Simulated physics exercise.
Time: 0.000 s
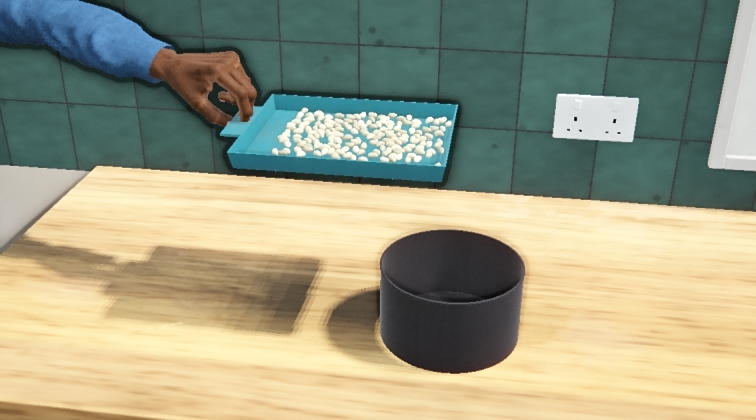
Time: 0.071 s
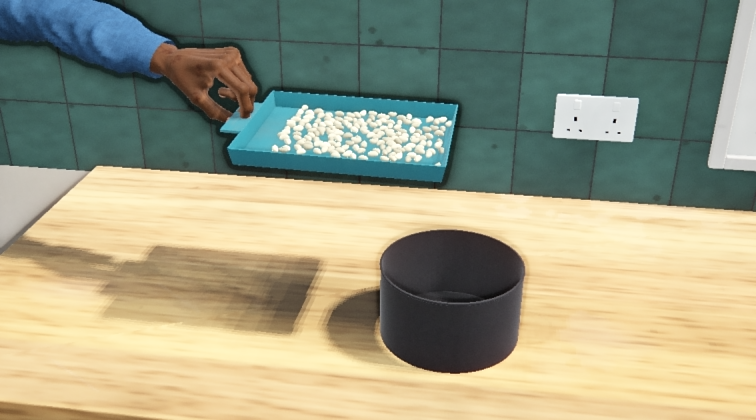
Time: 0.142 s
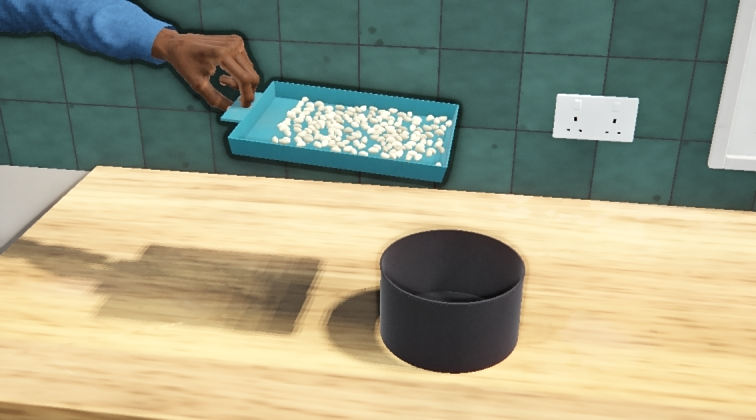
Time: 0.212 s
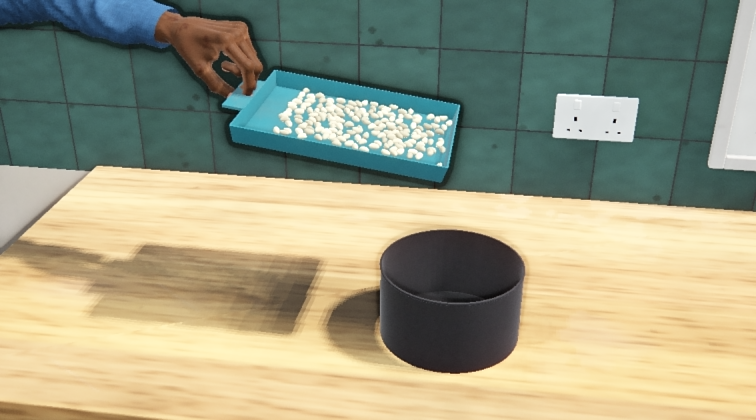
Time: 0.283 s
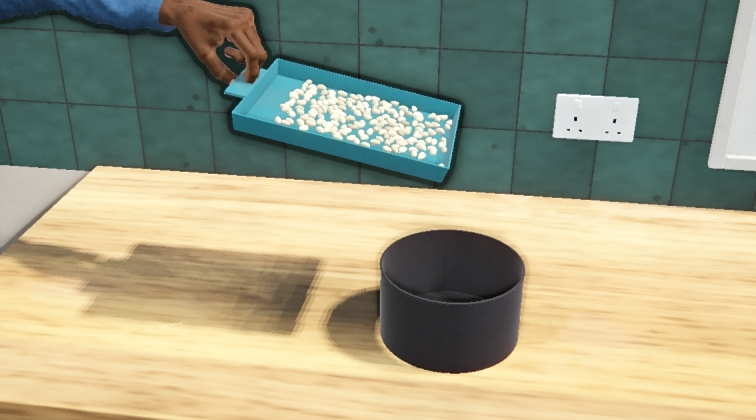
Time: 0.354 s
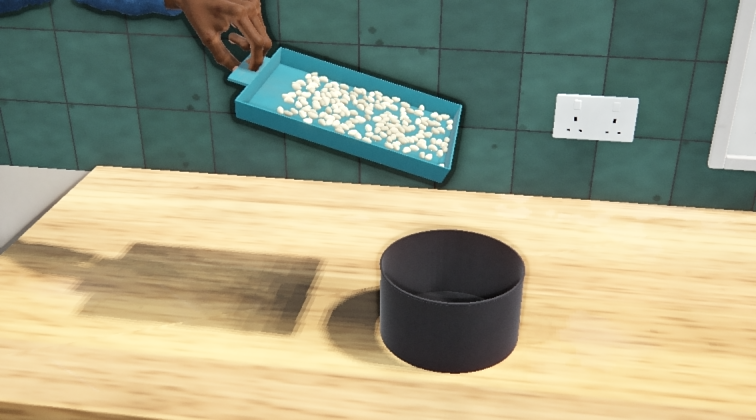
A hand in a blue sleeve gradually raises the handle end of a teal tray of small white beans, slanting it down to the right, while the beans barely shift and a dark pot stays still on the wooden counter.
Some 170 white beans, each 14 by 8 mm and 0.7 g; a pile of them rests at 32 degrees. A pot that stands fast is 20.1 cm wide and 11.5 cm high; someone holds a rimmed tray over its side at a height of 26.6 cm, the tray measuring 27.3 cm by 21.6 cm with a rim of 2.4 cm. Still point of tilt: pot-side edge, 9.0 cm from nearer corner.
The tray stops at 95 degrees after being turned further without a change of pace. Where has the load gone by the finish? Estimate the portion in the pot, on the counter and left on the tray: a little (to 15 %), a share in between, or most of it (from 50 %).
Pot: Most of it; counter: A share in between; tray: A little.
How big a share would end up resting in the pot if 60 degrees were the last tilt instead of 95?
Estimate: Roughly 0 percent.
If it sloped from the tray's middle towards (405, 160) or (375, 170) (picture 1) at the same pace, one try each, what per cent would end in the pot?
That would be close to 100 per cent and then close to 85 per cent.
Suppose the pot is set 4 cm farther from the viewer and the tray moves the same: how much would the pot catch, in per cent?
Result after the change: About 80 in a hundred.
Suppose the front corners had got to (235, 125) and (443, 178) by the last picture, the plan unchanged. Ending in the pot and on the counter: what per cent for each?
Per cent by place - pot 95, counter 0.
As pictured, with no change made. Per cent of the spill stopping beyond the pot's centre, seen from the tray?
I'd put it at close to 70 per cent.
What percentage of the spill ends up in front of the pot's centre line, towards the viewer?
Roughly 0 per cent.
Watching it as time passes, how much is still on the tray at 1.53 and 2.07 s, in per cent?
Estimates: 95; 20.
After 1.06 s, tilt 53 degrees; the tray holds 100 %, the pot 0 %.
Then, at 1.53 s, tilt 77 degrees; the tray holds 95 %, the pot 5 %.
After 2.07 s, tilt 95 degrees; the tray holds 20 %, the pot 45 %.
By 3.7 s all is still; pot 70 %, counter 30 %, tray 0 %.
